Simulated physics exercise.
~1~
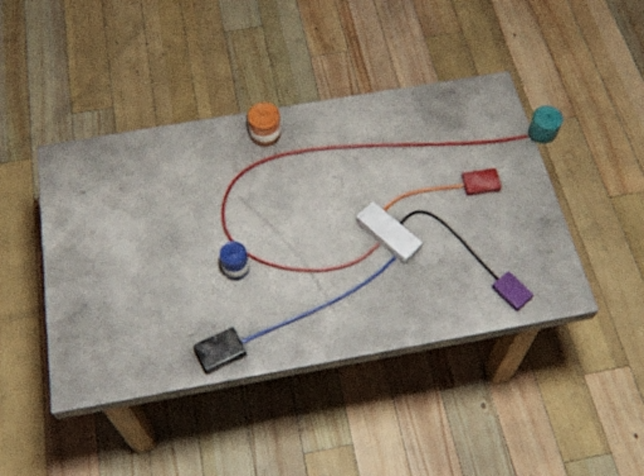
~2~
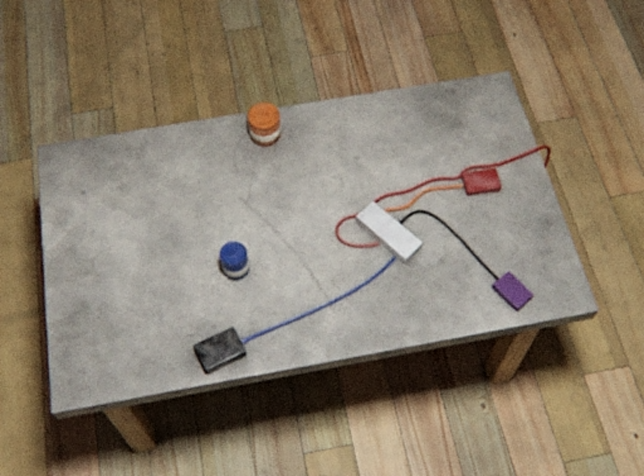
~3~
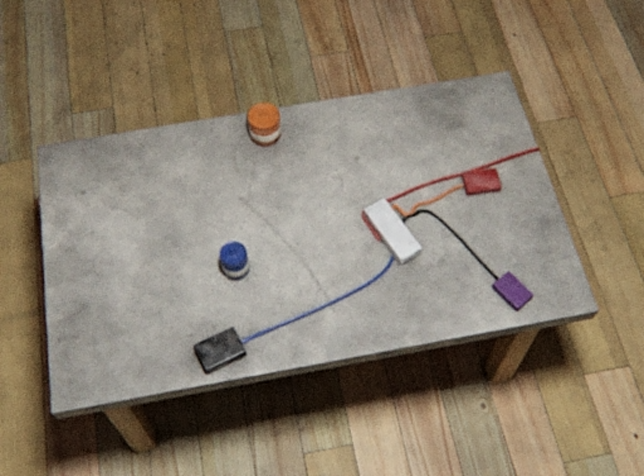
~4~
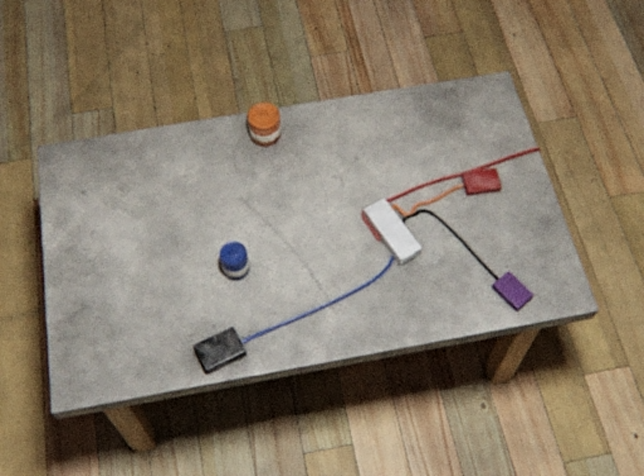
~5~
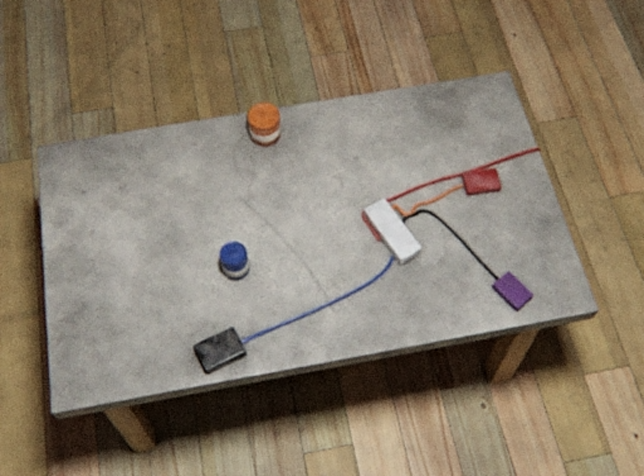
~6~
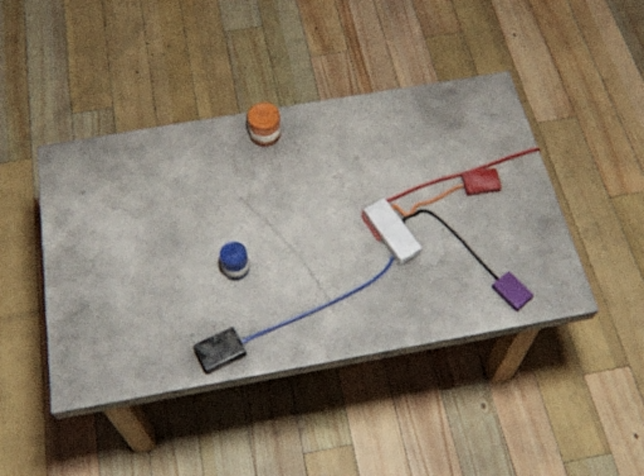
On a gray workbench, a teal speaker drops off the right edge, pulling its red cable taut.
